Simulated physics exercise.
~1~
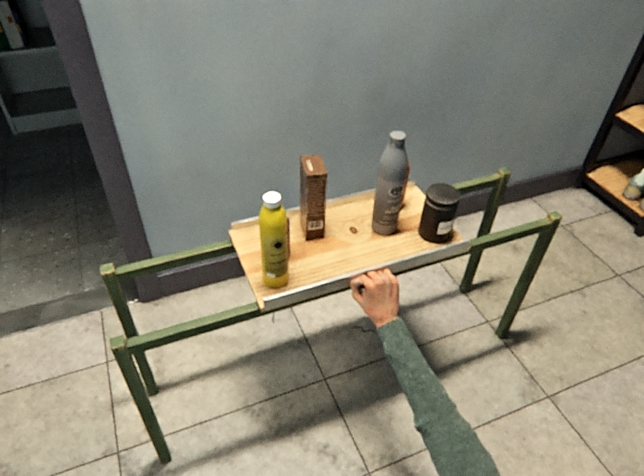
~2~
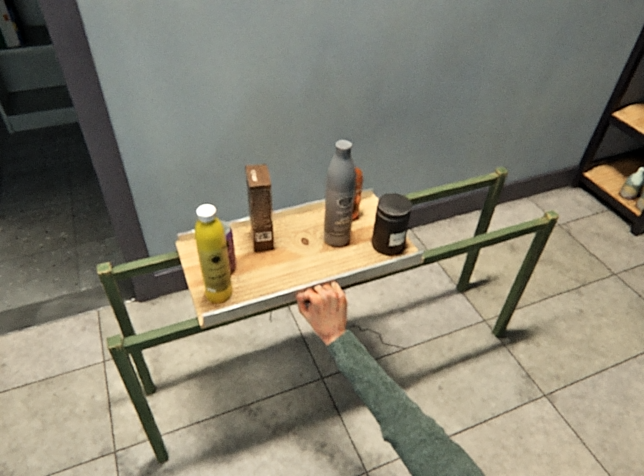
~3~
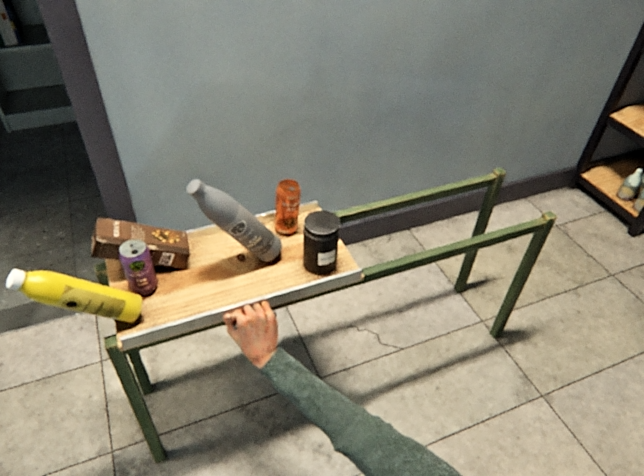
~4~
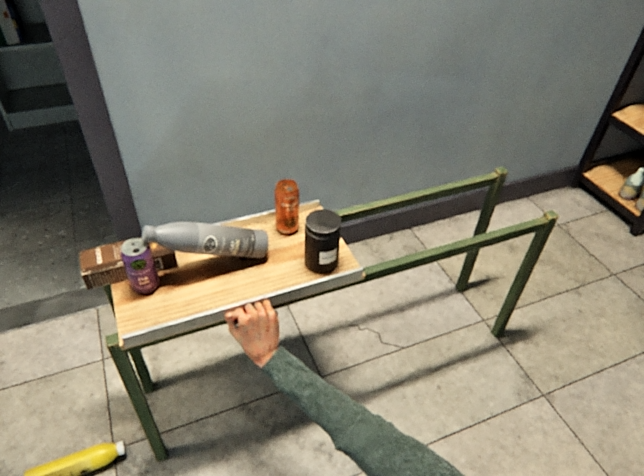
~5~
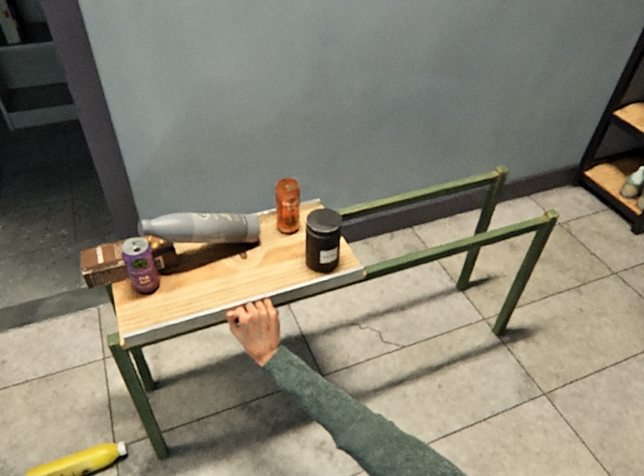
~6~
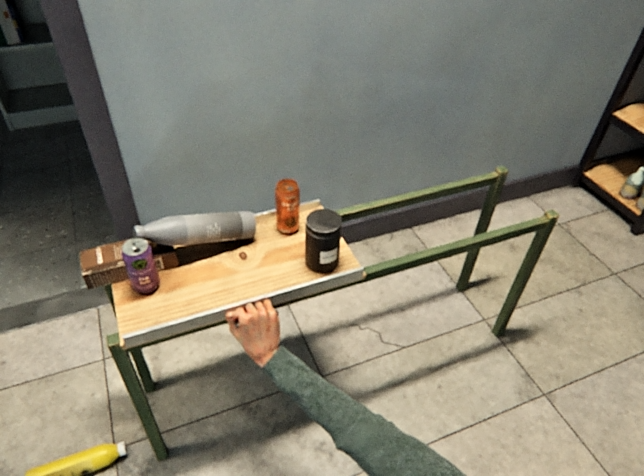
In a room with a grey wall and pale floor tiles, seen from above and in front, a wooden tray sits on a green metal frame. It carries a yellow bottle at the left, a brown carton, a grey bottle and a black jar at the right, with an orange can and a purple can coming into view behind them. A green-sleeved hand moves the tray left to the frame's end, where the carton, grey bottle and yellow bottle topple. The yellow bottle drops to the floor. The grey bottle settles lying near the fallen carton, while the jar and both cans stay upright.
